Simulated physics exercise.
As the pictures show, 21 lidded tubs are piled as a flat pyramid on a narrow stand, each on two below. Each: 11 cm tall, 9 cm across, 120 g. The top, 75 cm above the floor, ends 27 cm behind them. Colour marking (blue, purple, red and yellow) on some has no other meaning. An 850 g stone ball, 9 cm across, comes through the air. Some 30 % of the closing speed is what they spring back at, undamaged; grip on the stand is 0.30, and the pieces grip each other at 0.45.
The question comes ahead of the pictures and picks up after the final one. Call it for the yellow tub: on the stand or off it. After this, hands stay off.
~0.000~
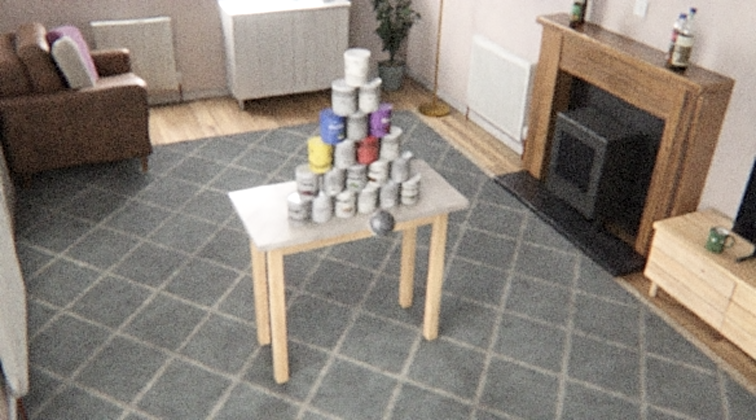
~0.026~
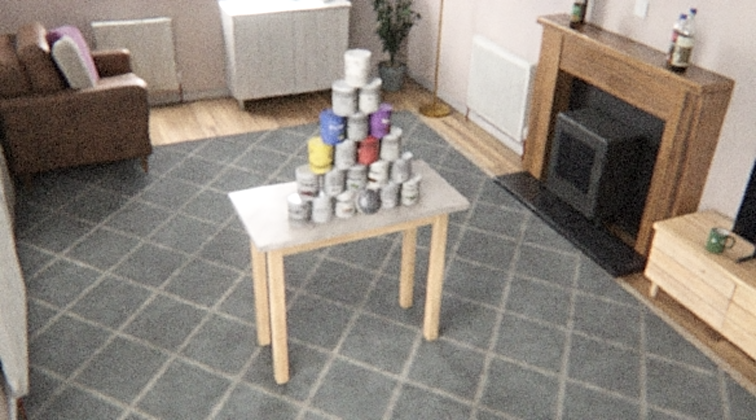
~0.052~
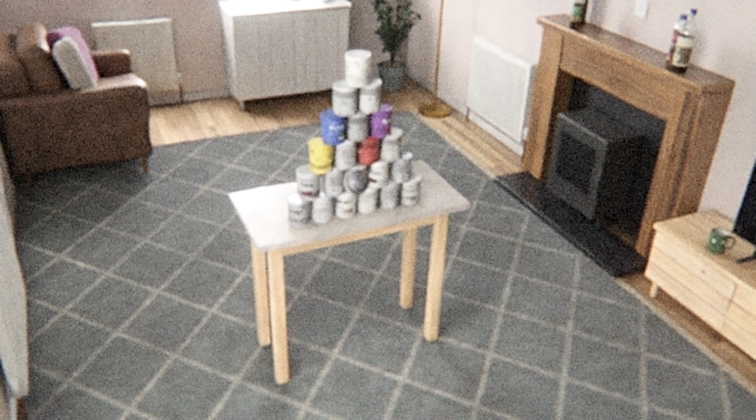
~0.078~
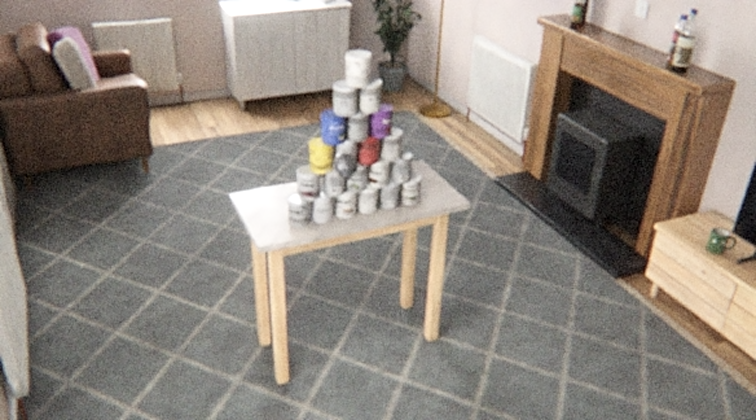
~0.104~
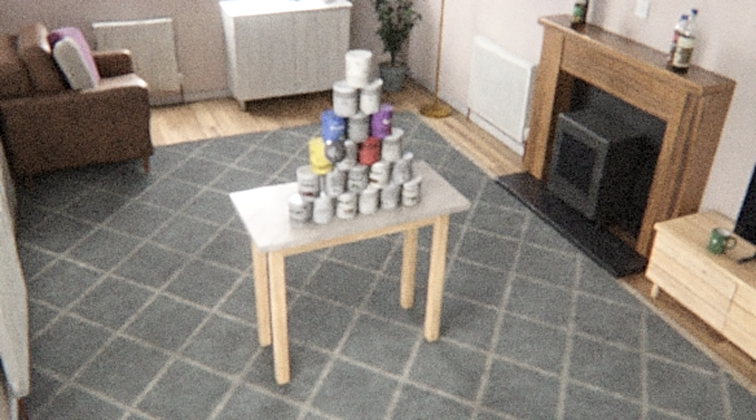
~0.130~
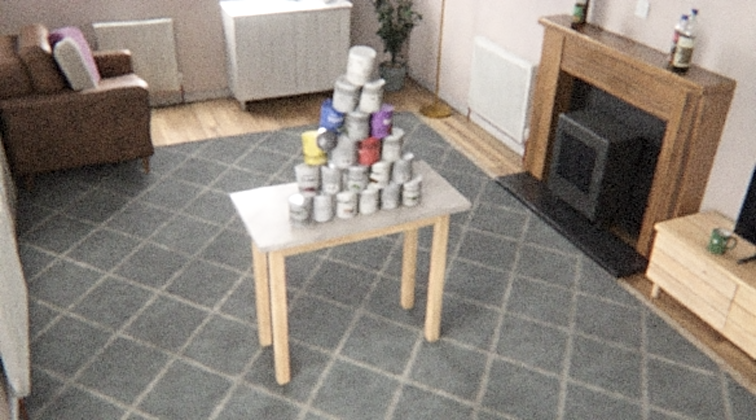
Off it.
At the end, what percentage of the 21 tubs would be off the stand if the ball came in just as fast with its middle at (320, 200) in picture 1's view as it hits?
20 %.
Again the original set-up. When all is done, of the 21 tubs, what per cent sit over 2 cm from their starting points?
50 percent.
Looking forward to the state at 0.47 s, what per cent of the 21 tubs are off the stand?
By then 5 per cent.
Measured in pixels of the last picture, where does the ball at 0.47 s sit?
(252, 149) or so.
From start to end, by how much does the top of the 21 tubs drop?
I make it close to 22 cm.
After 0.47 s, ball still moving; 1 of the 21 tubs off the stand; yellow tub upside down; blue tub on its side.
After 0.99 s, ball still moving; 6 of the 21 tubs off the stand; yellow tub upside down; blue tub on its side.
By the end (1.5 s), ball rolling away; 7 of the 21 tubs off the stand; yellow tub upside down; blue tub leaning 63°, 1.01 m lower; purple tub unmoved. As the last picture would show them, middles, yellow tub near (130, 78), blue tub near (200, 88).
